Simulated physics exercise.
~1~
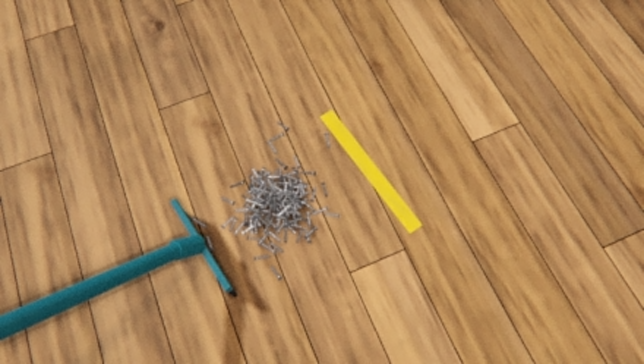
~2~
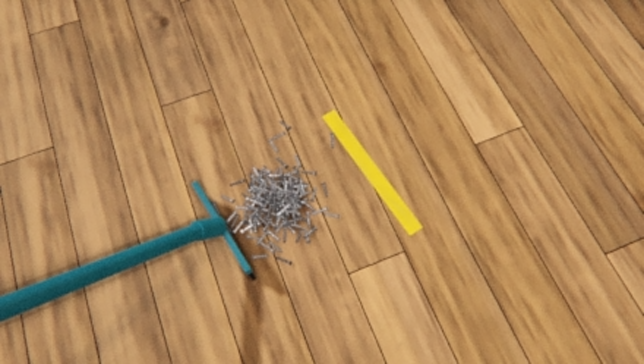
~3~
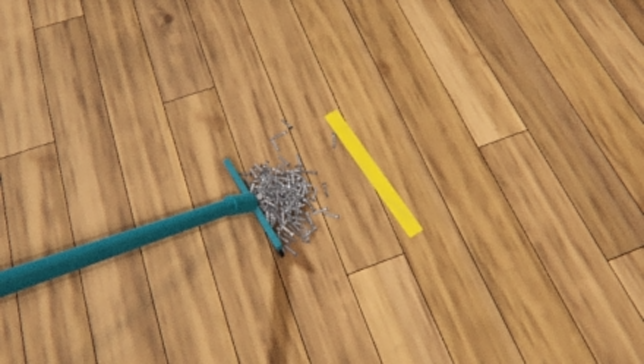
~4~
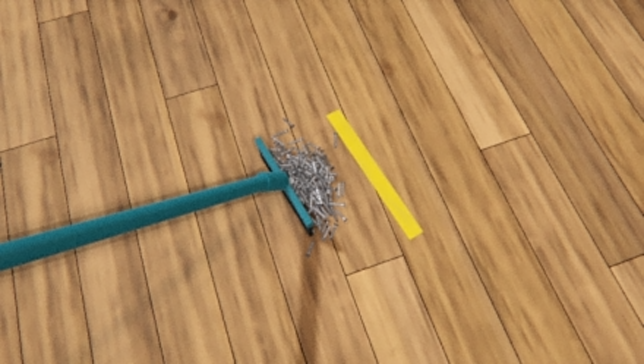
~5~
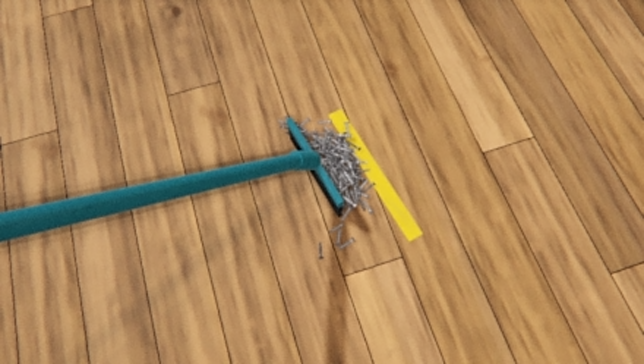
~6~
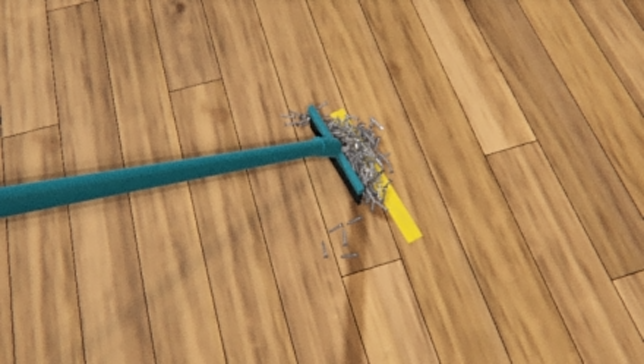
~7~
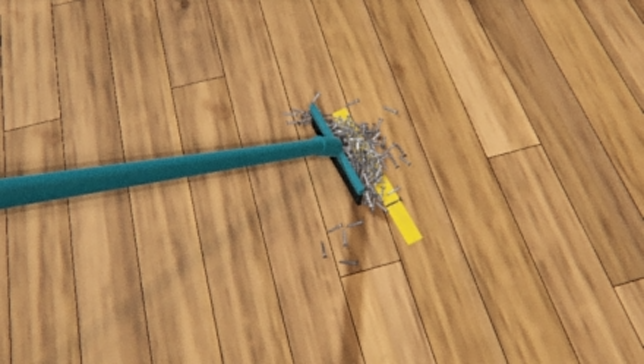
A teal squeegee pushes a pile of gray screws onto a yellow strip and stops.
